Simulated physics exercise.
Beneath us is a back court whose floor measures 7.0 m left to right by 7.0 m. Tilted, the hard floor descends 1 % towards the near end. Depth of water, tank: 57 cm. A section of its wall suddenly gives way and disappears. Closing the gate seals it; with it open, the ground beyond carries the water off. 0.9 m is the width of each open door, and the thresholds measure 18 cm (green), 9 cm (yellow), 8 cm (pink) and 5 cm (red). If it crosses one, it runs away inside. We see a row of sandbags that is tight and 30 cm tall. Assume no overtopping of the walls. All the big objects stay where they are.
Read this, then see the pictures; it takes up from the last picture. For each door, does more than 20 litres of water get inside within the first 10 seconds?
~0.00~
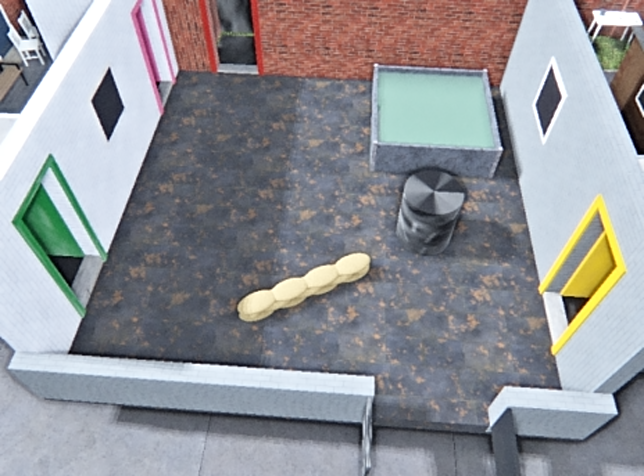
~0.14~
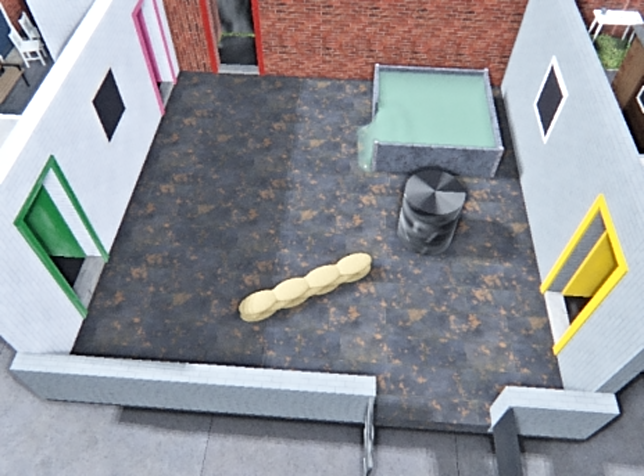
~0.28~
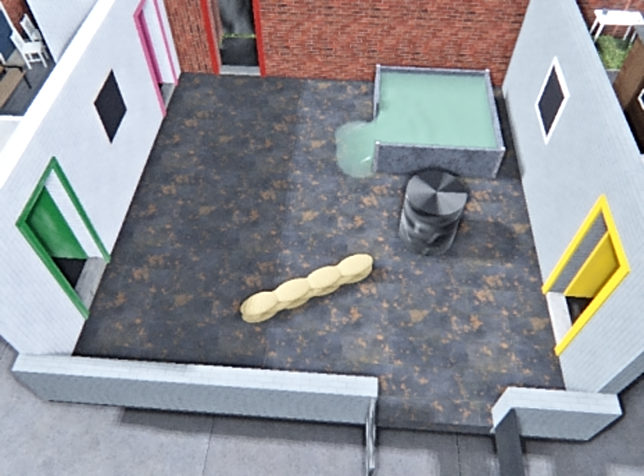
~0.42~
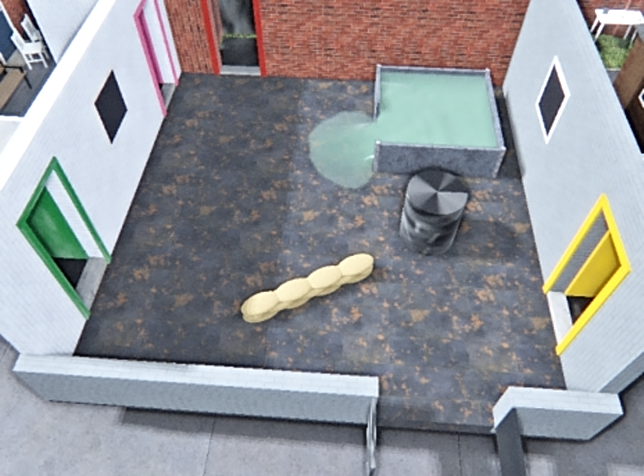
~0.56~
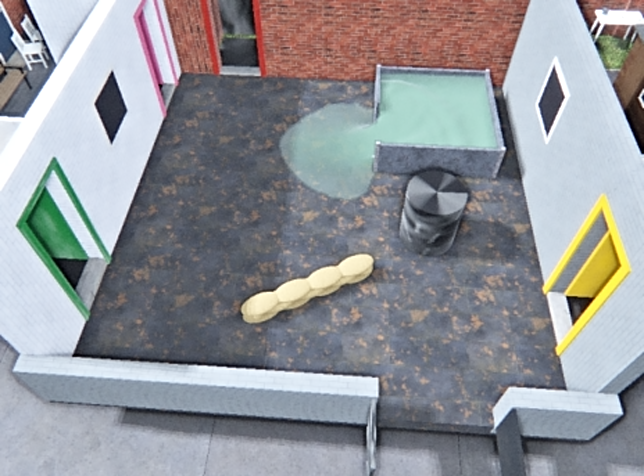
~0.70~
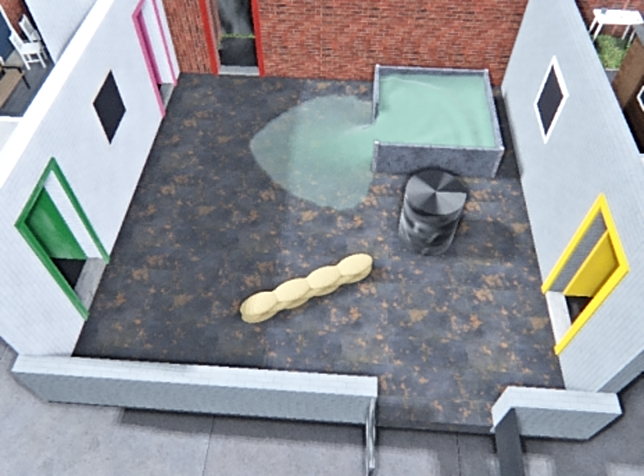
In order: Green door: Fails to top it. Yellow door: Fails to top it. Pink door: Tops it. Red door: Tops it.
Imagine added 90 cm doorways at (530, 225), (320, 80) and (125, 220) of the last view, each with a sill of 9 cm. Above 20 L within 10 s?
First doorway falls short, second falls short, third gets there.
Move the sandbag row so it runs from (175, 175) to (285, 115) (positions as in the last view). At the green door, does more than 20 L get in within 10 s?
Next, green ends up on the low side.
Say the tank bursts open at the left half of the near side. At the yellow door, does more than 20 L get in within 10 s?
Then the yellow door ends up within bounds.
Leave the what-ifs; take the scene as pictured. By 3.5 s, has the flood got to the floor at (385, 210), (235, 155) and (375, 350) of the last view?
Status of the three spots: Free of it, inundated, free of it.
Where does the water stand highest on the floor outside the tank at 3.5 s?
Close to (64, 378).
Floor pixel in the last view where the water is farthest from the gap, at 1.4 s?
Somewhere around (147, 158).
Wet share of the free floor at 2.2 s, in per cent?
Some 45 per cent of it.
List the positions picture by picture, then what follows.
Still water, 57 cm deep, in the tank at (433, 108), in the first picture.
Water pours out at (376, 141) and has run 0.6 m, to (368, 127); typically 10 cm deep outside, 57 cm at the tank's back, in the second picture.
Water pours out at (377, 142) and has run 0.8 m, to (345, 127); typically 10 cm deep outside, 57 cm at the tank's back, in the third picture.
Water pours out at (377, 142) and has run 1.3 m, to (314, 133); typically 7 cm deep outside, 57 cm at the tank's back, in the fourth picture.
Water pours out at (377, 143) and has run 1.8 m, to (286, 137); typically 5 cm deep outside, 57 cm at the tank's back, in the fifth picture.
Water pours out at (376, 142) and has run 2.3 m, to (255, 148); typically 4 cm deep outside, 56 cm at the tank's back, in the sixth picture.
After 1.4 s water covers 25 % of the floor and is deepest (34 cm) near (368, 156); green door not reached, yellow door not reached, pink door not reached, red door not reached.
After 2.2 s water covers 45 % of the floor and is deepest (28 cm) near (368, 156); green door not reached, yellow door not reached, pink door 15 cm at the sill, 1 L in, red door 6 cm at the sill, 0 L in.
After 3.5 s water covers 50 % of the floor and is deepest (32 cm) near (64, 378); green door 11 cm at the sill, 0 L in, yellow door not reached, pink door 17 cm at the sill, 39 L in, red door 6 cm at the sill, 2 L in.
After 6.0 s water covers 60 % of the floor and is deepest (16 cm) near (64, 378); green door 10 cm at the sill, 0 L in, yellow door not reached, pink door 9 cm at the sill, 76 L in, red door 9 cm at the sill, 27 L in.
After 10.0 s water covers 85 % of the floor and is deepest (12 cm) near (64, 378); green door 11 cm at the sill, 0 L in, yellow door 7 cm at the sill, 0 L in, pink door 6 cm at the sill, 77 L in, red door 5 cm at the sill, 40 L in.
